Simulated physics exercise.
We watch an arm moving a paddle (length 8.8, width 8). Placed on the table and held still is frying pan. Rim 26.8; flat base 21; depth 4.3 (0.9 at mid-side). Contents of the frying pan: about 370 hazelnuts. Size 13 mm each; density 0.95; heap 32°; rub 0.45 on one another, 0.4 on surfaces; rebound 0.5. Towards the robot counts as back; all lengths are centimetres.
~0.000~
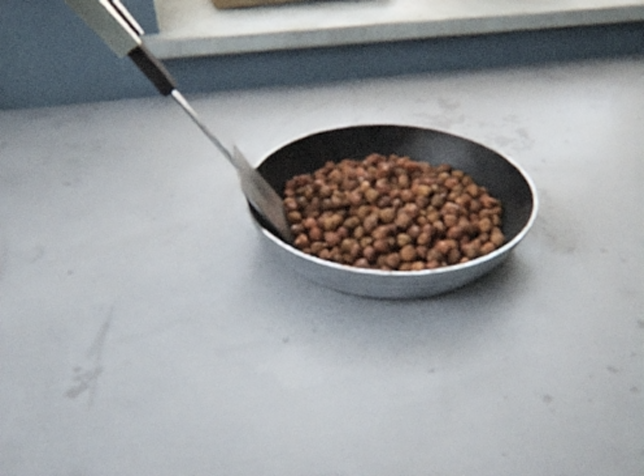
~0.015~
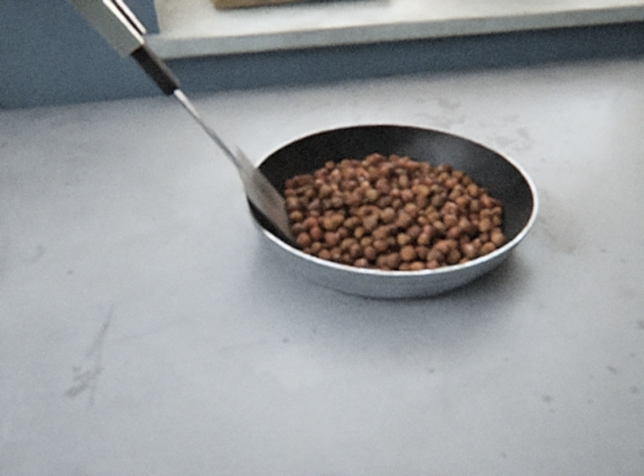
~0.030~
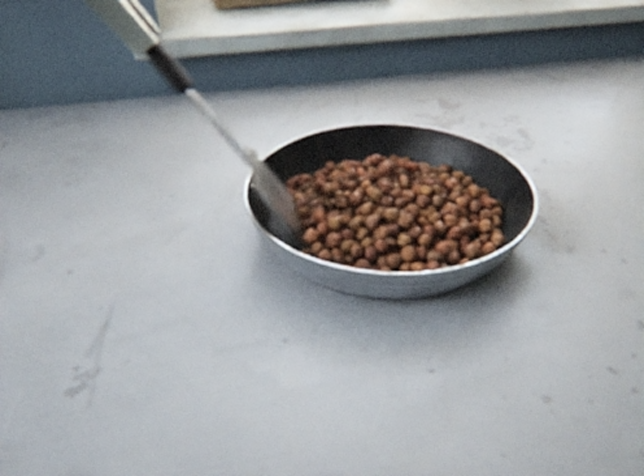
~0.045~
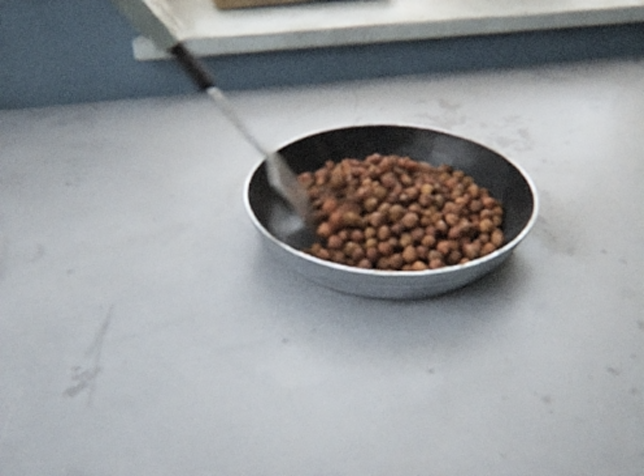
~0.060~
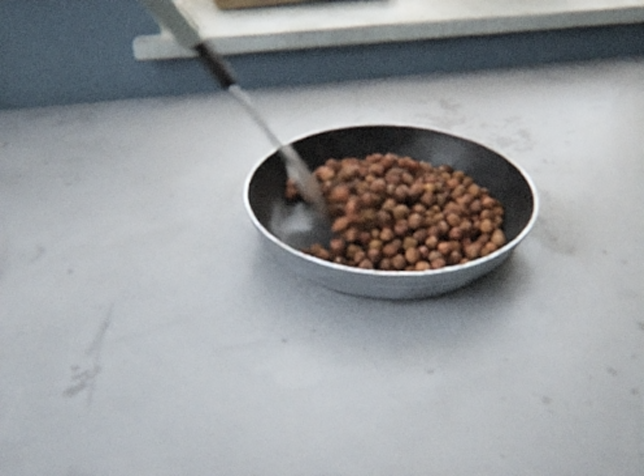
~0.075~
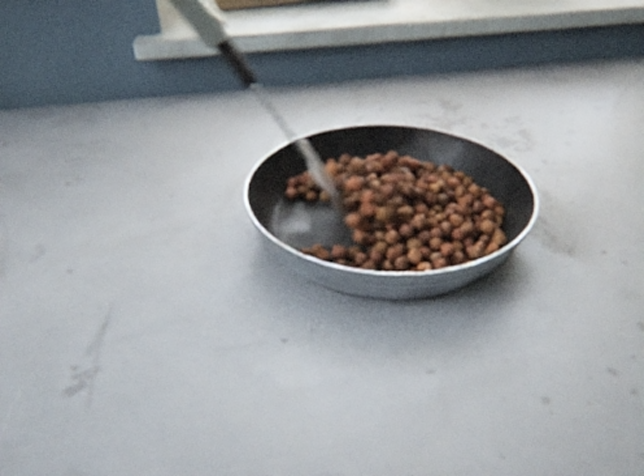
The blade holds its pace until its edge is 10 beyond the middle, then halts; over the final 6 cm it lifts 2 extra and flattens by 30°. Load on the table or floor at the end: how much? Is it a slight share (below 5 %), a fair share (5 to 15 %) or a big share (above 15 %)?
It is a big share.
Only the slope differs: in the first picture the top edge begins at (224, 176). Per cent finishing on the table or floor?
Near 15 in a hundred.
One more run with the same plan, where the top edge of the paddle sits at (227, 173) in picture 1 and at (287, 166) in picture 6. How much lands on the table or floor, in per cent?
Around 15 per cent finishes there.
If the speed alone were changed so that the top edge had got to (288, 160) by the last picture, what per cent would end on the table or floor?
Near 15 in a hundred.
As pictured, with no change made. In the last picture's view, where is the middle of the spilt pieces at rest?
At about (607, 184).
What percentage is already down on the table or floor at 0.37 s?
Share at that moment: About 10 %.
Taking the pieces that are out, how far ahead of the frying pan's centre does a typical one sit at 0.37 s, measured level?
That distance is around 18 cm.
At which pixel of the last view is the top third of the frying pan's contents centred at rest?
Close to pixel (459, 181).
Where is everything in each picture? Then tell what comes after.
In the first frame, paddle top edge at (237, 166), sloping 59°; upper third of the load around (386, 199), from x 290 to 500, top at y 160; 374 in the frying pan.
In the second frame, paddle top edge at (239, 165), sloping 59°; upper third of the load around (386, 199), from x 290 to 500, top at y 160.
In the third frame, paddle top edge at (251, 164), sloping 59°; upper third of the load around (384, 201), from x 290 to 500, top at y 160.
In the fourth frame, paddle top edge at (270, 162), sloping 59°; upper third of the load around (384, 200), from x 290 to 500, top at y 160.
In the fifth frame, paddle top edge at (289, 160), sloping 59°; upper third of the load around (381, 197), from x 290 to 500, top at y 160.
In the sixth frame, paddle top edge at (309, 158), sloping 59°; upper third of the load around (387, 193), from x 290 to 500, top at y 160; 374 in the frying pan.
After 0.11 s, sloping 59°, highest piece 9 above the table; 374 in the frying pan.
After 0.15 s, sloping 51°, highest piece 9 above the table; 373 in the frying pan, 1 on the blade or in flight.
After 0.37 s, sloping 29°, highest piece 17 above the table; 299 in the frying pan, 43 on the table or floor, 32 on the blade or in flight.
After 1.42 s, sloping 29°, highest piece 4 above the table; 298 in the frying pan, 76 on the table or floor.
At rest, 298 in the frying pan, 76 on the table or floor. That is 20 % on the table or floor.
